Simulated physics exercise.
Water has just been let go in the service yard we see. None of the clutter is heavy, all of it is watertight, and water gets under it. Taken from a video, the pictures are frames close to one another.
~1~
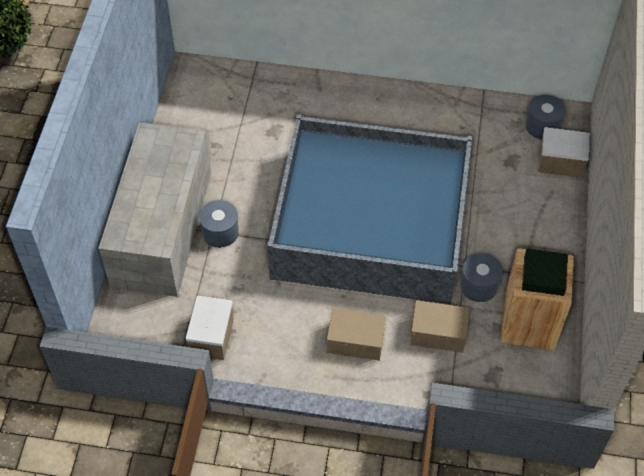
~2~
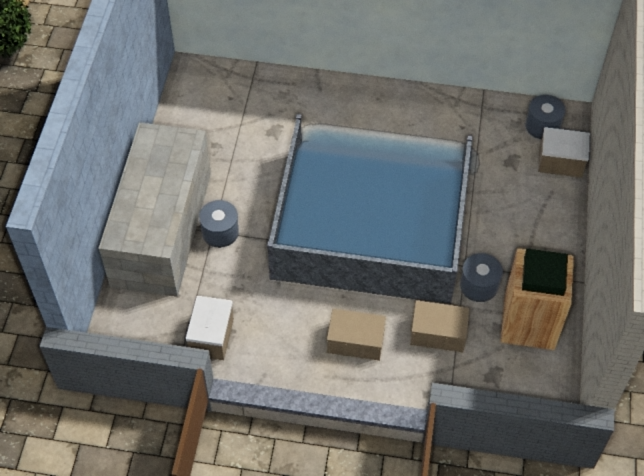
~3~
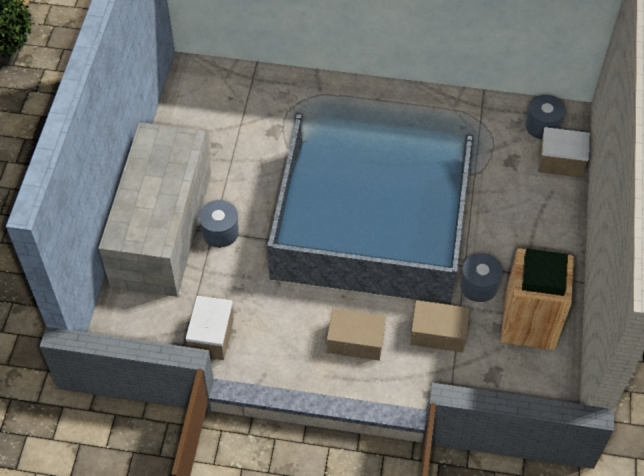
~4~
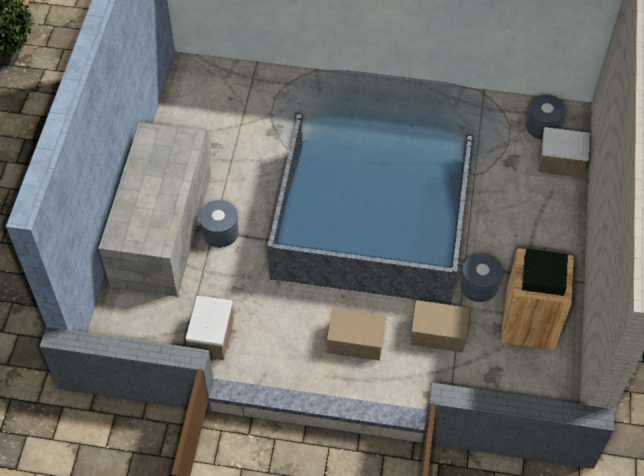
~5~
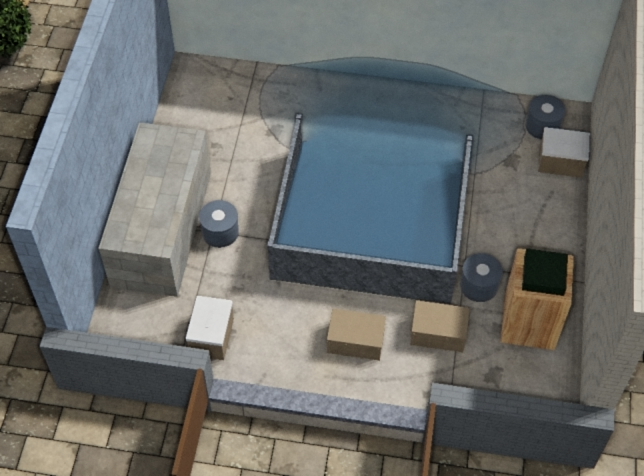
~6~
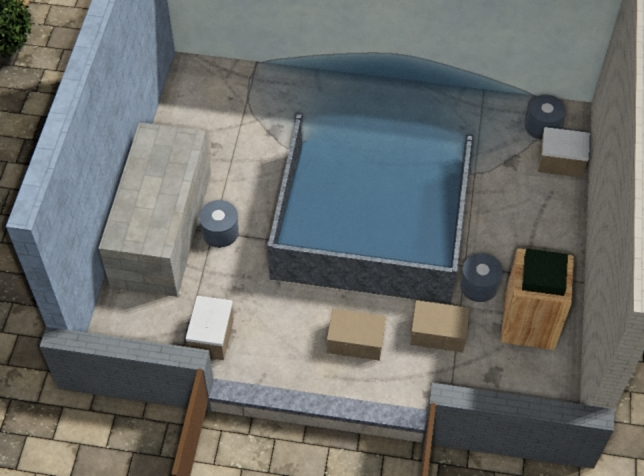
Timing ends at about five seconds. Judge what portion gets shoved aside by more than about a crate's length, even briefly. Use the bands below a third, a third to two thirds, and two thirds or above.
It falls a third to two thirds.
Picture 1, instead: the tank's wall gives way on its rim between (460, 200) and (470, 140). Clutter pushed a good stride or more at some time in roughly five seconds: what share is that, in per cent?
About 70 per cent.
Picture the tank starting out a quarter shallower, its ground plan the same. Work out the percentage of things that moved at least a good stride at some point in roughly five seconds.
I'd put it near 60 per cent of the loose things.
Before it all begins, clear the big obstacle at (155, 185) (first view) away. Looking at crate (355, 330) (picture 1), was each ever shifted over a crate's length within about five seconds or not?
Short answer: Stayed within that.
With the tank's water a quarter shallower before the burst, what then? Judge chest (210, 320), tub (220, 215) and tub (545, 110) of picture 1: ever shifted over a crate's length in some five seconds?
In the order you named them: Stayed within the threshold, stayed within the threshold, went past the threshold.
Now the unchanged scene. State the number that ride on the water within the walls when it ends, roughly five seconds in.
Tally at that point: 4.
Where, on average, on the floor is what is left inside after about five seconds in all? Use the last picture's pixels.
The average lands at about (368, 319).
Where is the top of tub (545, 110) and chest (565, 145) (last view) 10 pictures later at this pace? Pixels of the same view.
Expect them at roughly (555, 165) and roughly (530, 186).
A moment on, 0 of 7 are well off their spots; 0 afloat.
Next, 2 of 7 are well off their spots; 1 afloat.
Later, 3 of 7 are well off their spots; 2 afloat.
In the end, 4 of 7 are well off their spots, and 4 have been at some point; 4 afloat.
